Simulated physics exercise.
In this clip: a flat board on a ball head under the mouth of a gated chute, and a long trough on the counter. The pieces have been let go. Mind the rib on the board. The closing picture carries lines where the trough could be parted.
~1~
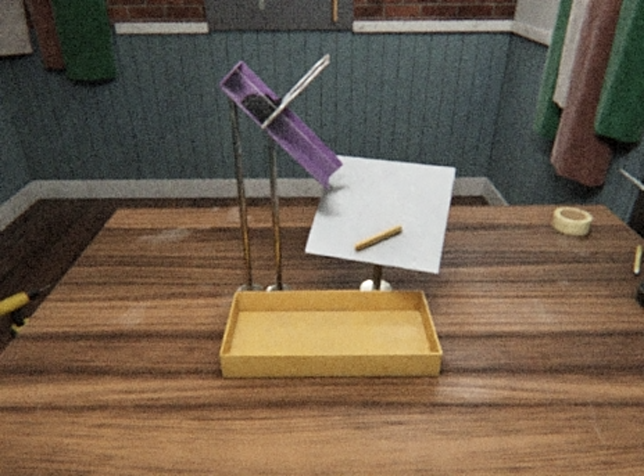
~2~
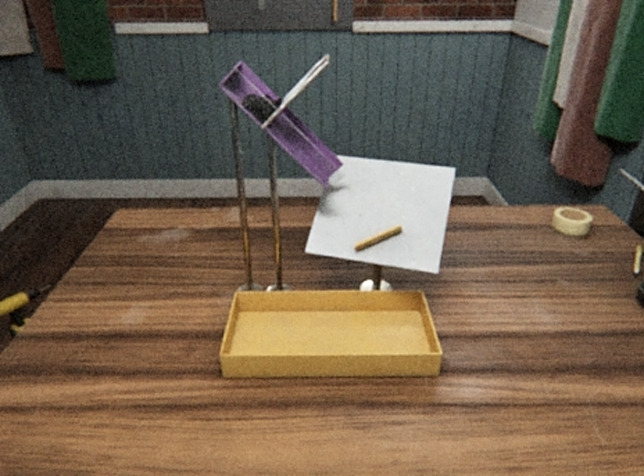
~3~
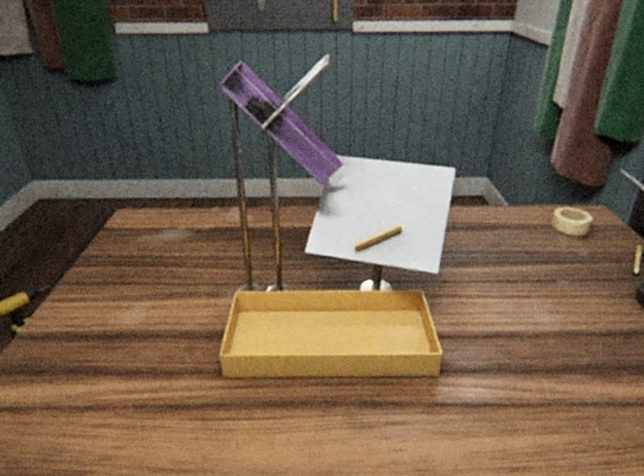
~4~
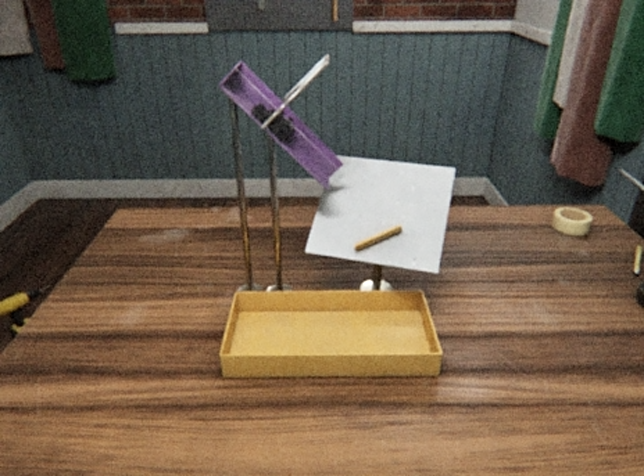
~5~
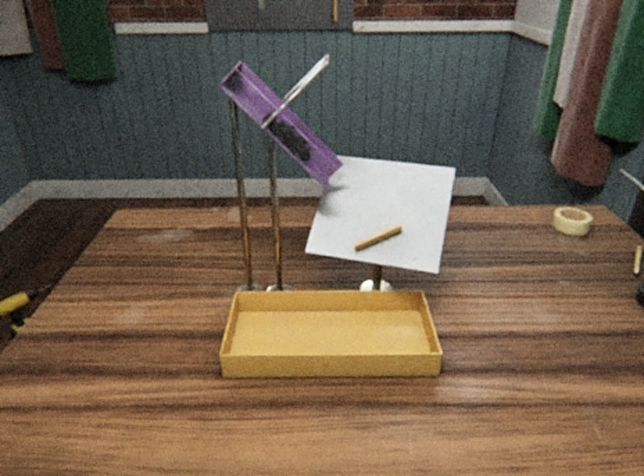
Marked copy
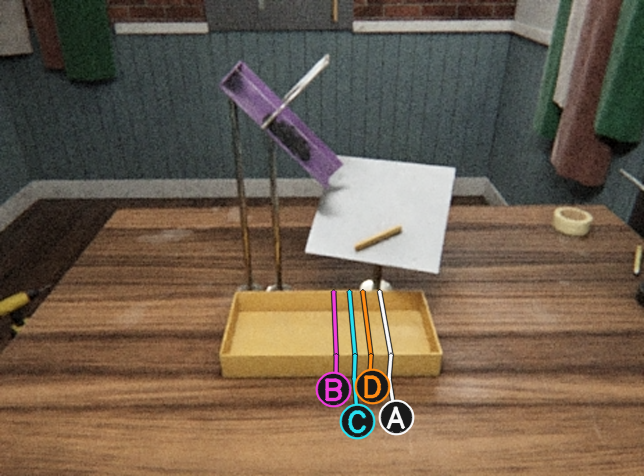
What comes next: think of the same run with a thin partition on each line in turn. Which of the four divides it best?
Choose B.
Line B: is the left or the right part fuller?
Left.
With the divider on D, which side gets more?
Left.
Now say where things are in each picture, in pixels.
The first frame shows load behind the gate near (263, 106), black beans; lip of the chute near (328, 184), sloping fairly steeply.
The second frame shows middle of the board near (381, 210), tilted fairly steeply; middle of its low edge near (369, 262); of its high edge near (392, 161).
The third frame shows front corners of the trough near (221, 355) and (441, 354), empty; front of the load near (275, 125).
The fourth frame shows middle of the load near (276, 124); its front near (289, 141), close to a third of the way to the lip; rib from (401, 225) to (354, 246).
The fifth frame shows middle of the load near (290, 137); its front near (308, 160), close to two thirds of the way to the lip.
On the marked copy, line A crosses the front rim at (390, 354); line B crosses the front rim at (336, 354); line C crosses the front rim at (355, 354); line D crosses the front rim at (370, 354).
For line A, of what is caught, all but a few on the left of the divider, only a few on the right.
For line B, of what is caught, close to two thirds on the left of the divider, close to a third on the right.
For line C, of what is caught, all but a few on the left of the divider, a small share on the right.
For line D, of what is caught, all but a few on the left of the divider, a small share on the right.
